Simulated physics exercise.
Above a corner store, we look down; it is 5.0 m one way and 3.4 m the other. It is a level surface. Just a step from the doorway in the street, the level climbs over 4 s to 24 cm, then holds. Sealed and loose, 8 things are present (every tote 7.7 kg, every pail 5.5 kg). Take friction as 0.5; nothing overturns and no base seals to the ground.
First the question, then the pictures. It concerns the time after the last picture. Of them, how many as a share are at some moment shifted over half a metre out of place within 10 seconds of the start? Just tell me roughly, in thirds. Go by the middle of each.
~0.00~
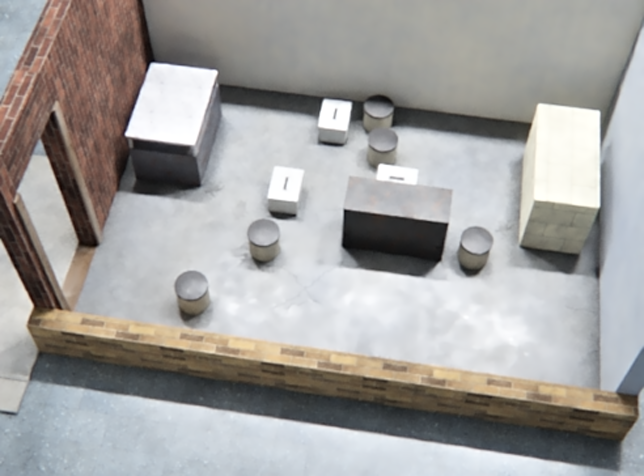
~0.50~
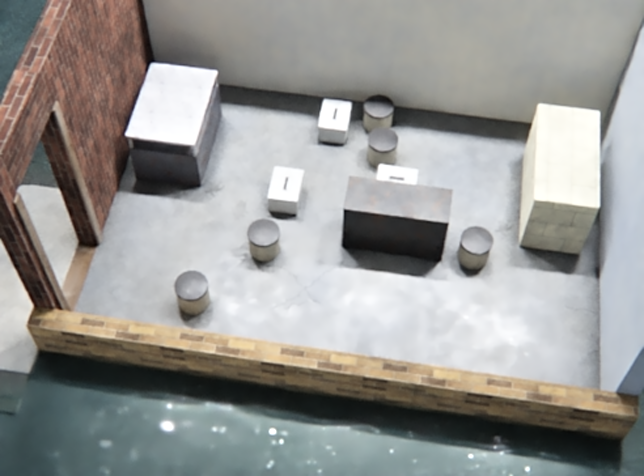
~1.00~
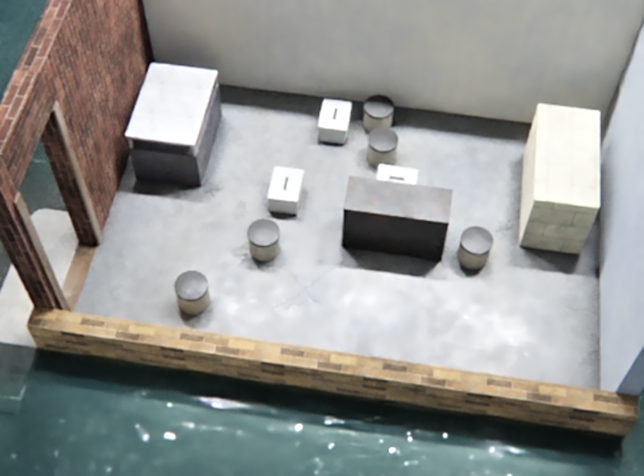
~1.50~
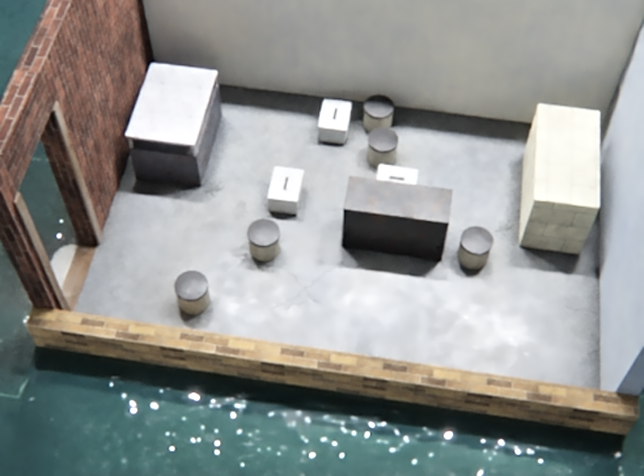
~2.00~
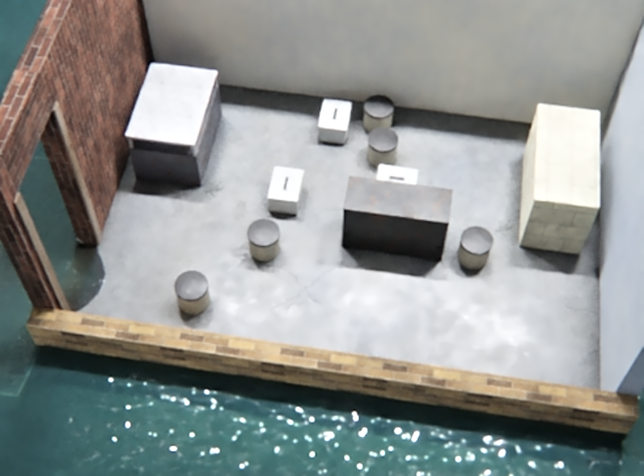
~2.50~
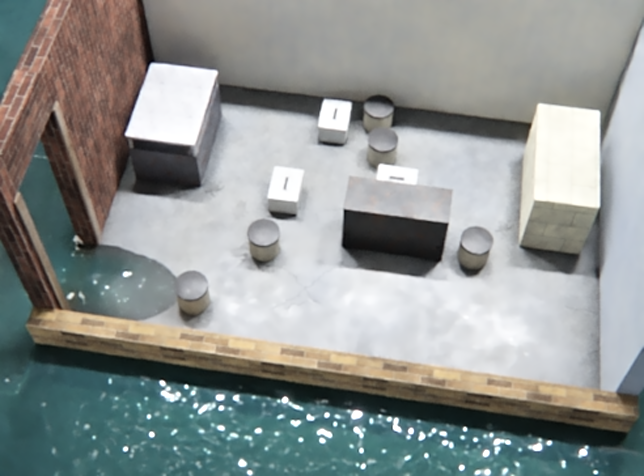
Prediction: A middle fraction.
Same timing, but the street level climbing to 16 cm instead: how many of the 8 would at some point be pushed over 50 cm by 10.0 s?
It would come to 2 of them.
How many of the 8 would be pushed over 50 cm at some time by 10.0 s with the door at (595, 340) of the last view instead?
Then 3 of them would.
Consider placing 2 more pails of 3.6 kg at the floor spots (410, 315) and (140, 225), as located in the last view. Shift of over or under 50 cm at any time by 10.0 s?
First one exceeds it, second one stays within it.
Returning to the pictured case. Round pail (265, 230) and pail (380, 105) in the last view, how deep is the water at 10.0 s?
Around 7 cm and 5 cm.
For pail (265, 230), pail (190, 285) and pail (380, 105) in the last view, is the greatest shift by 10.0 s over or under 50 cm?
Beyond, beyond, within.
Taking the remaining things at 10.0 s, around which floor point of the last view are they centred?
They're centred close to (381, 160).
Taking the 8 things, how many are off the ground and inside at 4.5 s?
It comes to 0.
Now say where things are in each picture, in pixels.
The first picture shows a tote at (335, 114) rests on the ground; a pail at (379, 106), on the bottom; water covers 0.0 m2; 0 of 8 have shifted.
The second picture shows a tote at (335, 114) rests on the ground; a pail at (379, 106) rests on the ground; 0.0 m2 under water; 0 of 8 have shifted.
The third picture shows a tote at (335, 114) rests on the ground; a pail at (379, 106) rests on the ground; water covers 0.0 m2; 0 of 8 have shifted.
The fourth picture shows a tote at (335, 114) rests on the ground; a pail at (379, 106) rests on the ground; 0.0 m2 under water; 0 of 8 have shifted.
The fifth picture shows a tote at (335, 114), on the bottom; a pail at (379, 106) rests on the ground; 0.1 m2 under water; 0 of 8 have shifted.
The sixth picture shows a tote at (335, 114) rests on the ground; a pail at (379, 106), on the bottom; water covers 0.6 m2; 0 of 8 have shifted.
After 3.5 s 0 of 8 are over 50 cm from their spots; 0 afloat.
After 4.5 s 1 of 8 are over 50 cm from their spots; 0 afloat.
After 7.0 s 3 of 8 are over 50 cm from their spots; 0 afloat.
After 10.0 s 4 of 8 are over 50 cm from their spots, and 4 have been at some point; 1 afloat.
